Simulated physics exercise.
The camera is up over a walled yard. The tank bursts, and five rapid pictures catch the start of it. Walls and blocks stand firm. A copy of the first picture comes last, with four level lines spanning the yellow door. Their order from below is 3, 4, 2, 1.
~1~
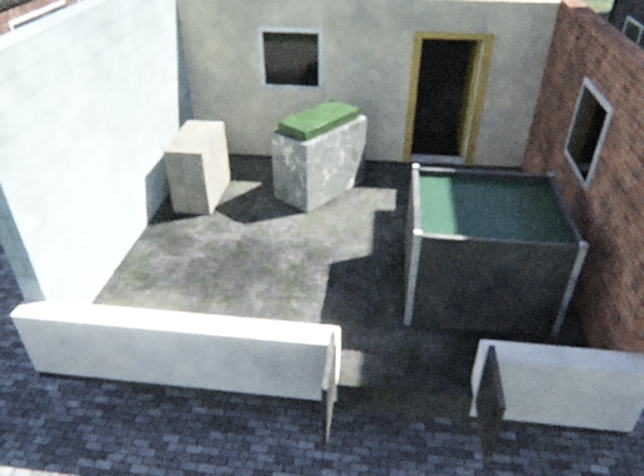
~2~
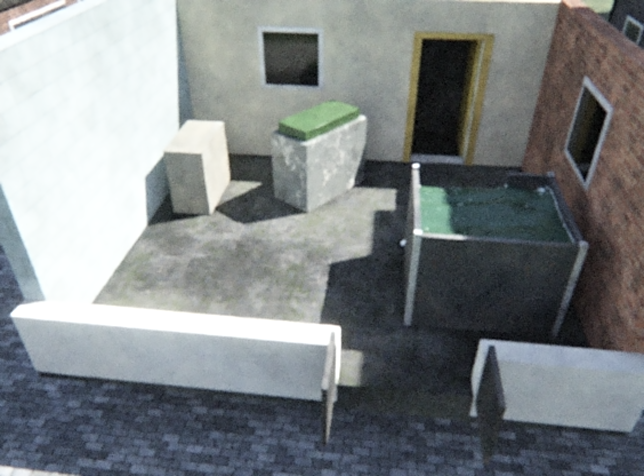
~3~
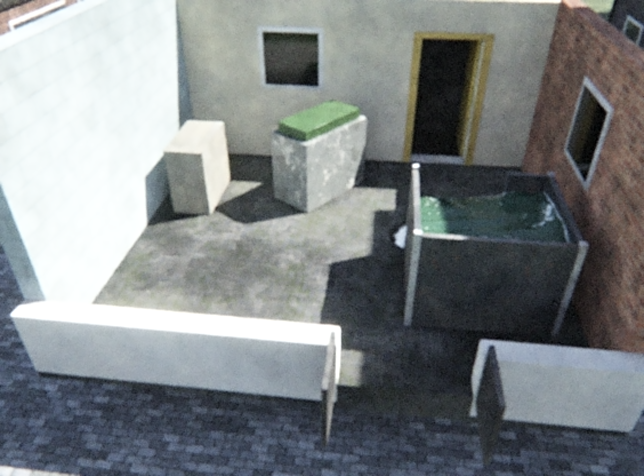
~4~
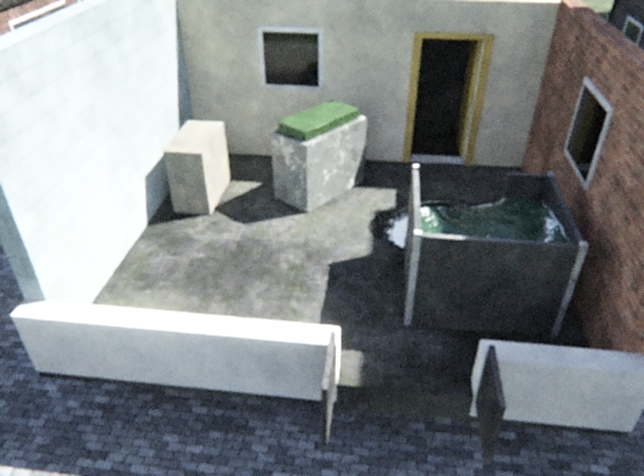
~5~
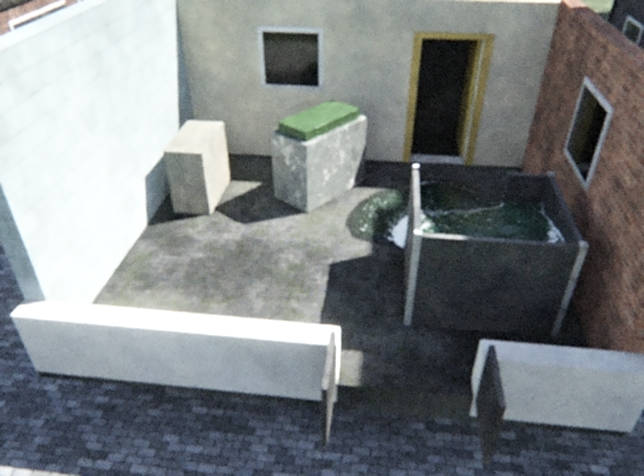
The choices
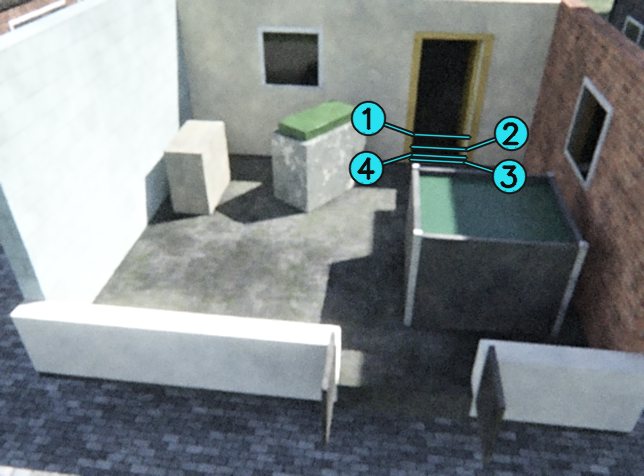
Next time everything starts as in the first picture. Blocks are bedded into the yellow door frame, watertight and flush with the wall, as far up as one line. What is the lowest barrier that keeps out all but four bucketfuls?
It is 1.
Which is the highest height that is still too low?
That would be 2.
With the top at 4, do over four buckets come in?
Yes.
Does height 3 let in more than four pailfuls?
Yes, it does.
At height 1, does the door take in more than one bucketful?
No, less.
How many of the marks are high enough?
One of the four.
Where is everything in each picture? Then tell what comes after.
Water in the tank at rest, its middle at (489, 209); foot of the yellow doorway at (437, 163); open gate at (410, 329).
Water covers 1 % of the ground, its front hidden from here.
Water covers 4 % of the ground, its front hidden from here.
Water covers 9 % of the ground and shows as far out as (389, 213).
Water covers 16 % of the ground and shows as far out as (429, 181).
On the marked copy, 1 at (440, 135); 2 at (439, 148); 3 at (437, 161); 4 at (438, 156); from the bottom up 3, 4, 2, 1.
Choosing 1, a splash gets over, under a bucket.
Choosing 2, some 15 bucketfuls get in.
Choosing 3, dozens of bucketfuls pour in.
Choosing 4, dozens of bucketfuls pour in.
